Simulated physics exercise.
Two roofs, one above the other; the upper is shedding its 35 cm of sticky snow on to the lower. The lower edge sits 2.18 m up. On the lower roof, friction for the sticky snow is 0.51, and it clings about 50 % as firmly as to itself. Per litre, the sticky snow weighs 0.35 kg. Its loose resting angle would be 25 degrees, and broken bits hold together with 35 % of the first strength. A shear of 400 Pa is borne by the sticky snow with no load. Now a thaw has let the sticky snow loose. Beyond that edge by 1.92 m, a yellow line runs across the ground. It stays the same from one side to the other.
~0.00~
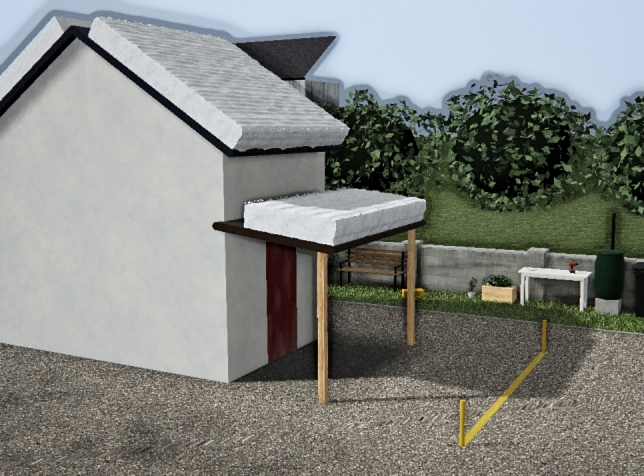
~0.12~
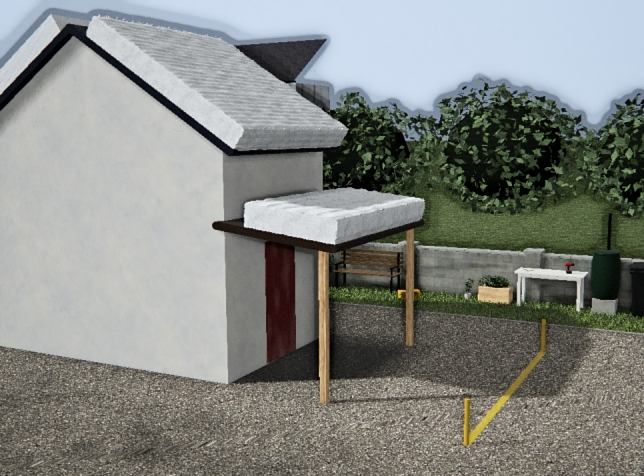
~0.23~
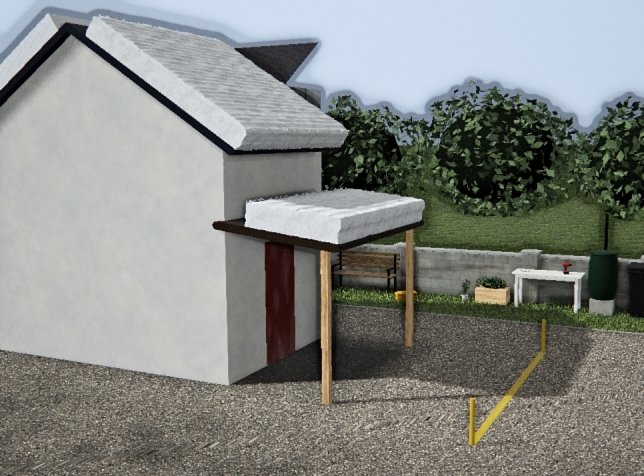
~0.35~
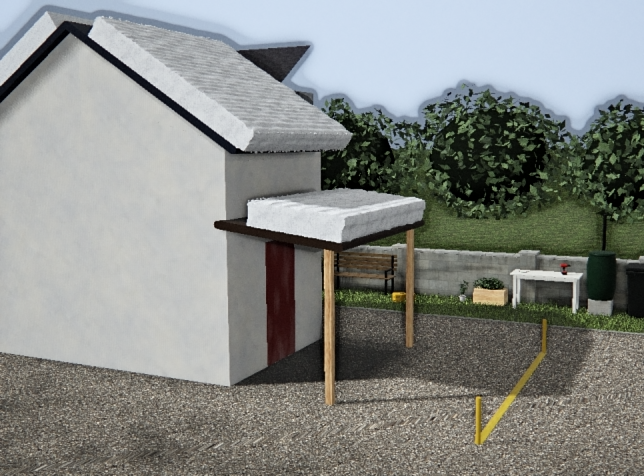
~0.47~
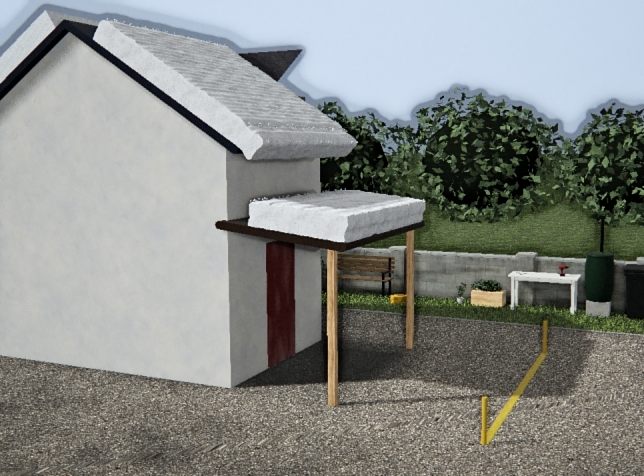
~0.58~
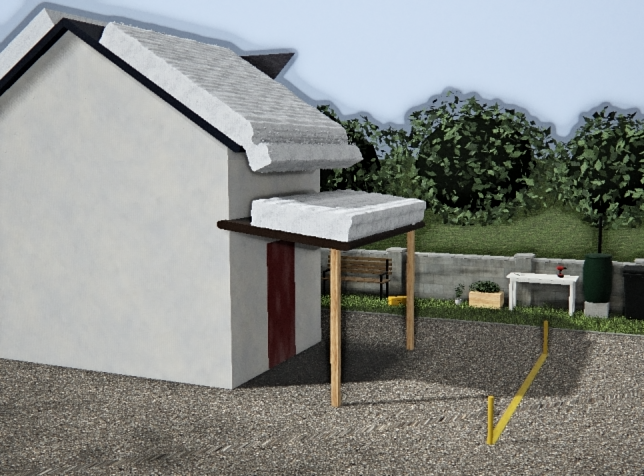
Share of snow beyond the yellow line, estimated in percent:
Approximately 27 percent.
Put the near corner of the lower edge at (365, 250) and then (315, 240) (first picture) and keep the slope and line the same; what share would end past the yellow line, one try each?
16 %, then 30 %.
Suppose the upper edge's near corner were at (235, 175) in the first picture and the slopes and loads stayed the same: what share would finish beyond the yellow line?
Roughly 8 per cent.
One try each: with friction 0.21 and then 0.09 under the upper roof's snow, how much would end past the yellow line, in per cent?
I'd say 35 %, followed by 40 %.
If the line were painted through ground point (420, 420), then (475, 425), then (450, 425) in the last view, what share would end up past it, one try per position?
About 50 %, 35 %, 40 %.
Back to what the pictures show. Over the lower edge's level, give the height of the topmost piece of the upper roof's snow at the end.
Roughly 0.6 m.
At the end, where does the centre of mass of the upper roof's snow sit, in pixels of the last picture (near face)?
It sits close to (446, 354) in the last view.
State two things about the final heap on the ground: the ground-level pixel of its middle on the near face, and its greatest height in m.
It sits close to (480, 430), some 0.4 m high.
After 1.11 s, none is below the lower edge and 0 % is past the line.
After 1.74 s, 3 % is below the lower edge and 0 % is past the line.
After 2.37 s, 52 % is below the lower edge and 7 % is past the line.
After 3.00 s, 61 % is below the lower edge and 26 % is past the line.
After 3.70 s, at the end, 61 % is below the lower edge and 27 % is past the line.
